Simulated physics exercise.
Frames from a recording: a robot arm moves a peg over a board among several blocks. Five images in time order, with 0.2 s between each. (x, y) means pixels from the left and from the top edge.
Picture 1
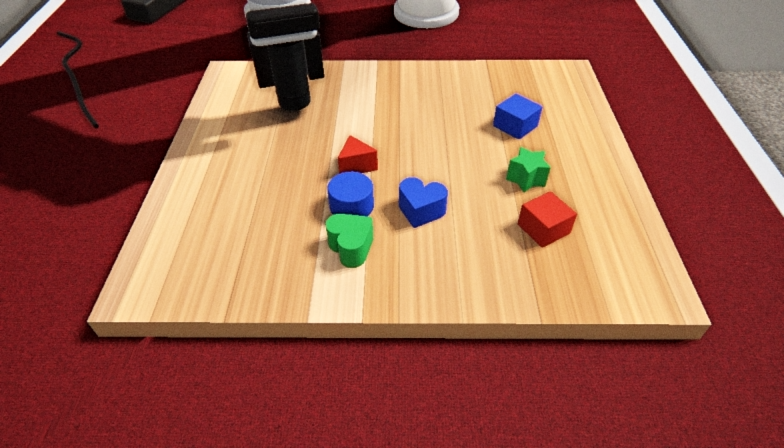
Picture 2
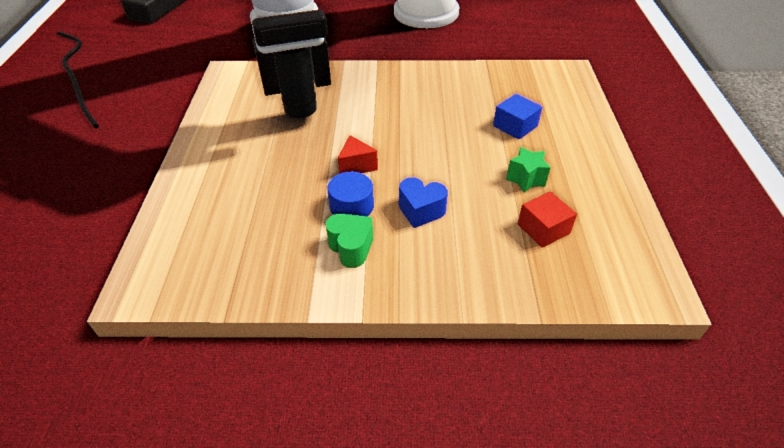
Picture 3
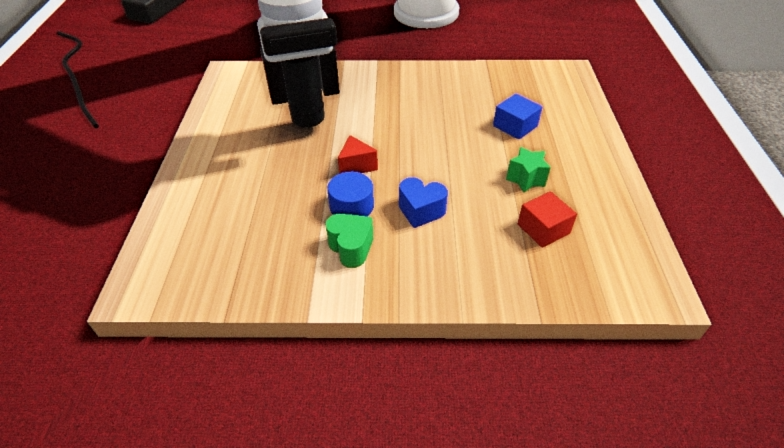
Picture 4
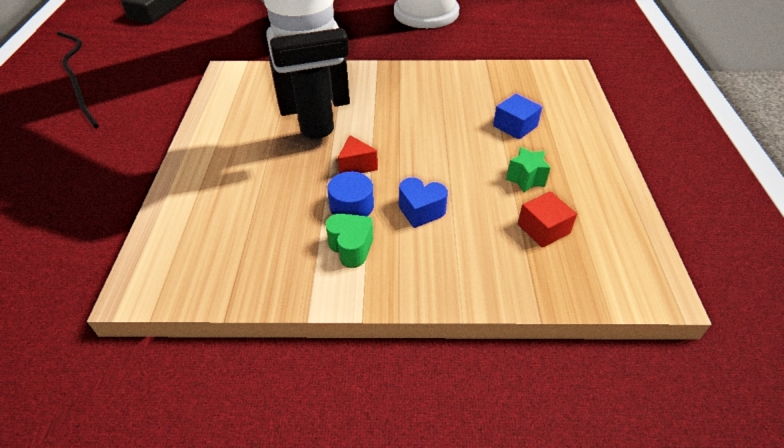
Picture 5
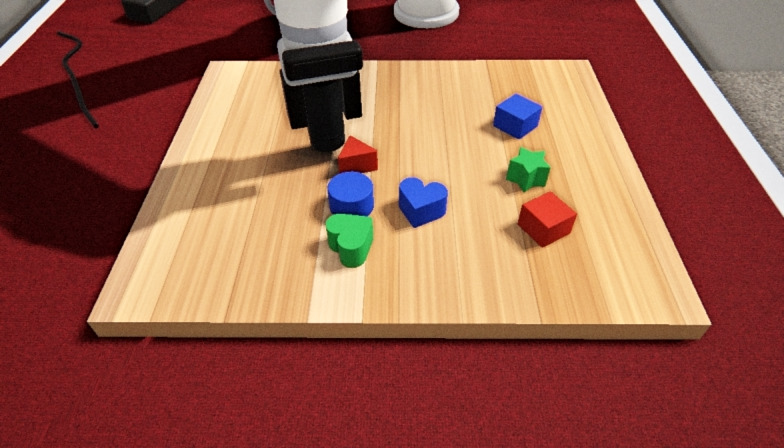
Robot arm moving a black peg down and slightly right over a wooden board toward a red triangular block, blocks staying still.
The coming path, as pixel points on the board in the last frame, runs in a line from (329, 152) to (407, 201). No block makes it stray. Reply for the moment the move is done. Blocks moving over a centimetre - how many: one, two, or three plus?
In total, two blocks get moved by over 1 cm.
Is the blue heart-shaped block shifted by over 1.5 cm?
Yes
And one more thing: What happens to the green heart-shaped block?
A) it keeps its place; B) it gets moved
My pick is A.
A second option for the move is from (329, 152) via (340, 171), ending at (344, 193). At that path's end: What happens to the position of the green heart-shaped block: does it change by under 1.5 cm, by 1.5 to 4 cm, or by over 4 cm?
The under 1.5 cm band.
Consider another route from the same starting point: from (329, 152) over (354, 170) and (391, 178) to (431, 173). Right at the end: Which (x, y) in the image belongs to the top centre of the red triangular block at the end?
The centre of its top face lies at (441, 174).
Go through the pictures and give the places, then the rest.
The first frame shows lower end of the peg (295, 103), tops of blocks, green heart-shaped block (349, 228), blue circular block (350, 186), red triangular block (355, 147), blue heart-shaped block (422, 191).
The second frame shows peg (301, 110), blocks as before.
The third frame shows peg (308, 119), blocks as before.
The fourth frame shows peg (317, 129), blocks as before.
The fifth frame shows peg (328, 142), green heart-shaped block (349, 228), blue circular block (350, 186), red triangular block (355, 147), blue heart-shaped block (422, 191).
On the path given first. One third of the way, peg (353, 158); red triangular block (374, 161), turned 20° clockwise.
Two thirds of the way, peg (379, 174); red triangular block (398, 183), turned 60° clockwise; blue heart-shaped block (433, 200), turned 35° anticlockwise.
At the end, peg (407, 191); green heart-shaped block not moved; blue circular block not moved; red triangular block (409, 204), turned 75° clockwise; blue heart-shaped block (443, 209), turned 80° anticlockwise.
